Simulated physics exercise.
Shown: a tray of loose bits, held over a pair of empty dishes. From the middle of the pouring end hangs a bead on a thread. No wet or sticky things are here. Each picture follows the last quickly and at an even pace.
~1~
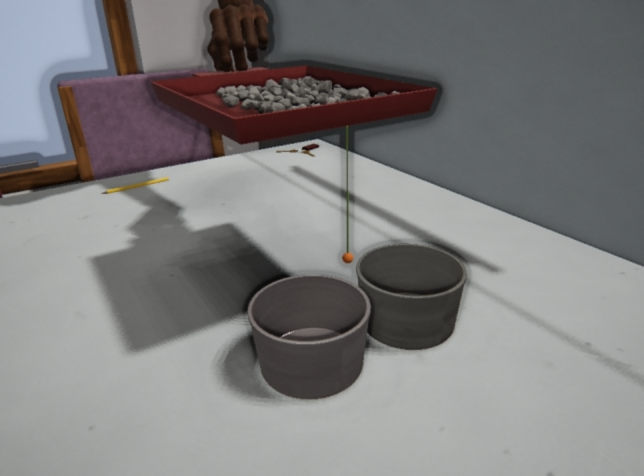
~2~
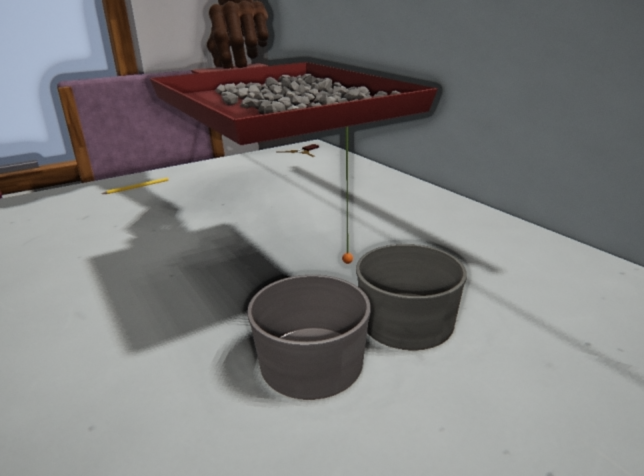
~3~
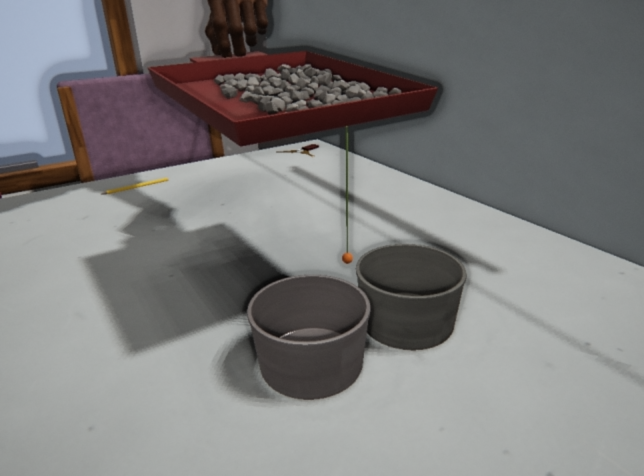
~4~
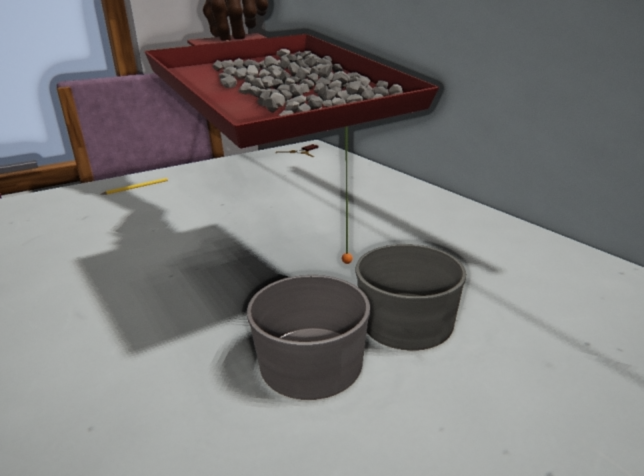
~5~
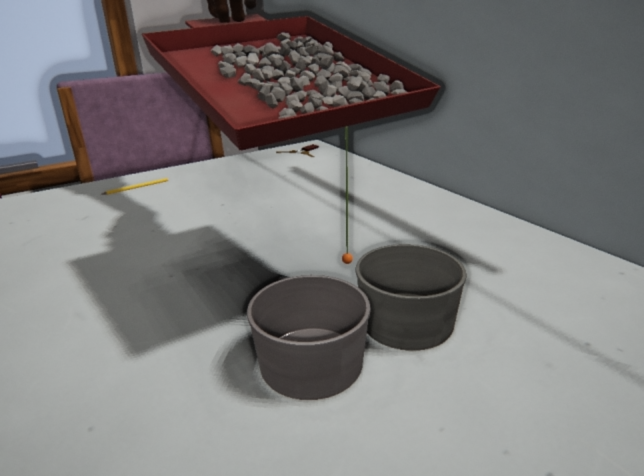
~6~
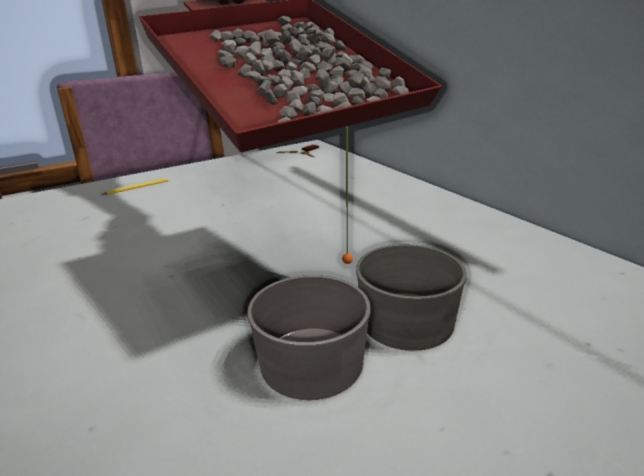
A dark brown hand at the top holds a red tray of grey gravel above a pale tabletop, seen from slightly above by a still camera, with a purple chair behind and a grey wall at right. Below are two empty dark grey dishes and an orange bead hanging on a thread. The hand rises, steadily tilting the tray toward the viewer, its left front corner lowest, as the shadow shifts slightly.
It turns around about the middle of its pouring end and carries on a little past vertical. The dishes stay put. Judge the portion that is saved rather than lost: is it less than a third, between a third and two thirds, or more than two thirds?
The saved portion is between a third and two thirds.
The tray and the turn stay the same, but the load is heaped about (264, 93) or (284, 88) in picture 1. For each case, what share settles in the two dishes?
Estimates in order: 70 percent, 60 percent.
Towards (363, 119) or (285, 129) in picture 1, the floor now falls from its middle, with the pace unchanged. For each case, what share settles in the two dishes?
70 and 70 per cent, in that order.
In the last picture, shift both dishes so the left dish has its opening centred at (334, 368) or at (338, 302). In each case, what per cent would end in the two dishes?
Close to 30 in a hundred first, close to 60 in a hundred second.
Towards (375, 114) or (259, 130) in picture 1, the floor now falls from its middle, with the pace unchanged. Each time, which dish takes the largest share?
Going by the two tries in order: The right-placed dish, then the left-placed dish.
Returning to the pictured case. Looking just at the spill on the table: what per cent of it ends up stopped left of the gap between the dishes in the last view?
About 30 per cent.
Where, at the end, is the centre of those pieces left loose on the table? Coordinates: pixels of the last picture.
Around (410, 402).
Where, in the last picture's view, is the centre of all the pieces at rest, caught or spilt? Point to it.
Close to (337, 367), more or less.
Shortly afterwards, tray tipped steeply; all but a few on the tray; only a few in the air.
Next, tray tipped past a quarter turn; near a third on the tray; near a quarter in the left dish; only a few in the right dish; near a quarter outside both; near a quarter in the air.
Some moments later, tray tipped past a quarter turn; near half in the left dish; a little in the right dish; near half outside both.
In the end, tray tipped past a quarter turn; near half in the left dish; a little in the right dish; near half outside both.
